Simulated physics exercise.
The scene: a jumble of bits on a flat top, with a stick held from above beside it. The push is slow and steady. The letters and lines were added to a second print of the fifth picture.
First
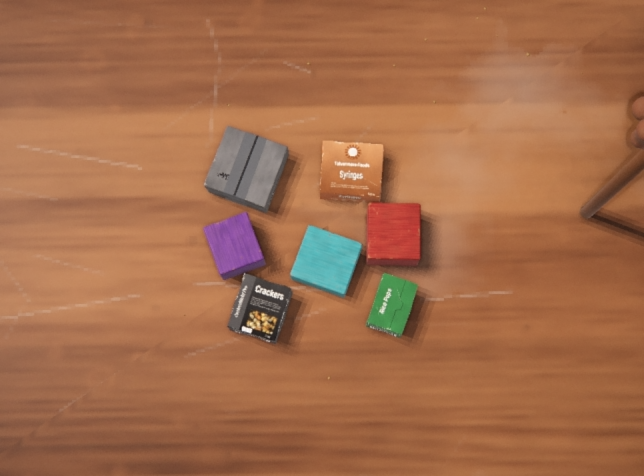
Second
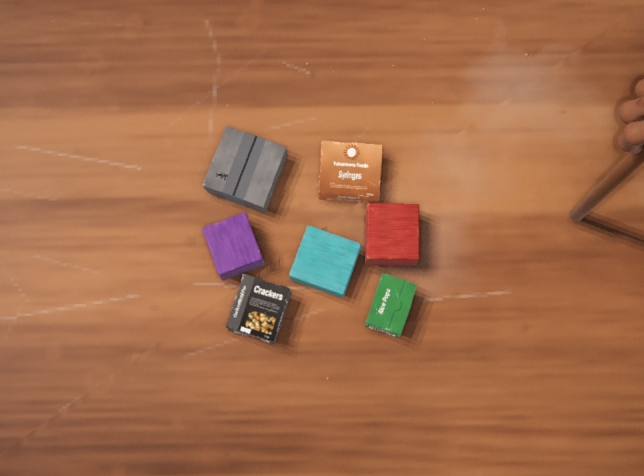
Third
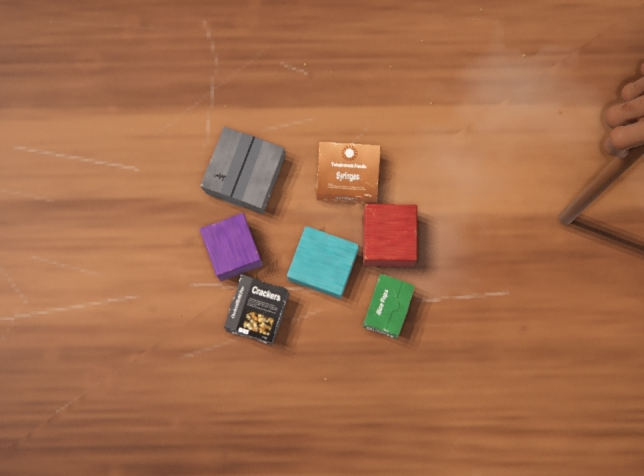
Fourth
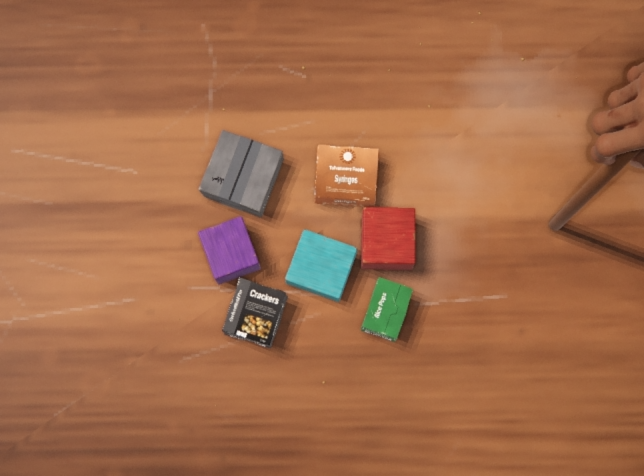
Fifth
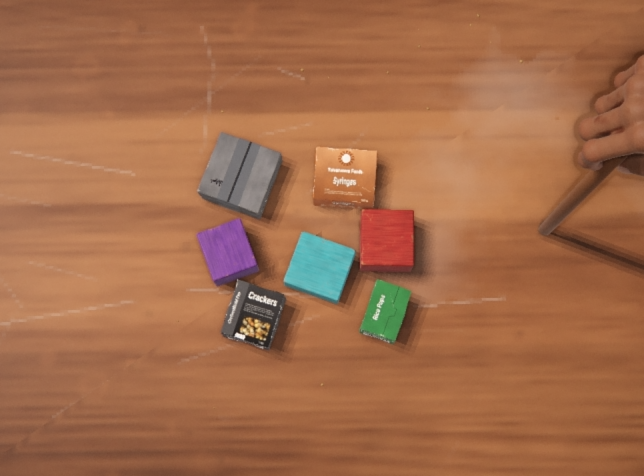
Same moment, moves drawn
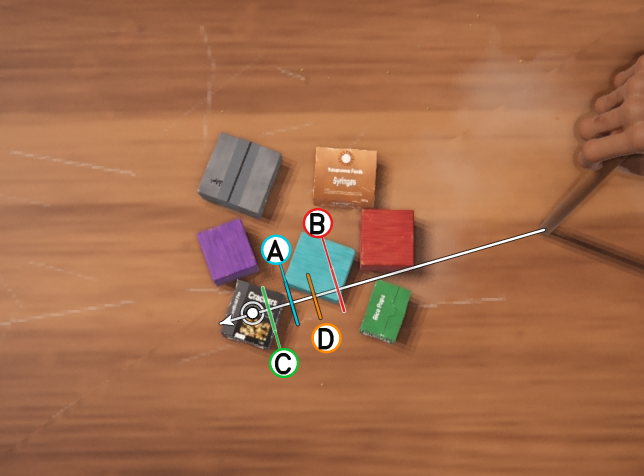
On a wooden tabletop, a hand at the right edge edged slowly left, holding a dark, thin-framed tool, while the small cluster of coloured blocks and little packets beside it stayed practically still, untouched.
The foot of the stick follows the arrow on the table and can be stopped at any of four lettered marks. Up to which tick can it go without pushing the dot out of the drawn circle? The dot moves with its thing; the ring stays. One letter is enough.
As far as tick A.
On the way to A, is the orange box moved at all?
No.
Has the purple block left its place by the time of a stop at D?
By then, no.
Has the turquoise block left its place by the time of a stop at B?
By then, yes.
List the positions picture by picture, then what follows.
The first picture shows purple block (234, 247); turquoise block (327, 262); grey box (247, 170).
The second picture shows grey box (246, 170); orange box (350, 172).
The third picture shows green packet (389, 307); black packet (257, 310).
The fourth picture shows red block (388, 239); purple block (229, 251).
The fifth picture shows turquoise block (320, 268); grey box (240, 176); orange box (345, 178).
On the marked copy, A at (291, 303); B at (338, 289); C at (269, 309); D at (314, 296); the arrow from (544, 230) to (220, 323); the white dot at (253, 314).
With A. Early on, foot of the stick (455, 256).
Further on, foot of the stick (365, 282); red block (363, 240); turquoise block (299, 261).
At the end, foot of the stick (292, 303); red block (361, 239); turquoise block (299, 261); the dot is still in its ring.
As for the rest, B keeps the dot in but is short; C shifts the dotted thing to (235, 321); D keeps the dot in but is short.
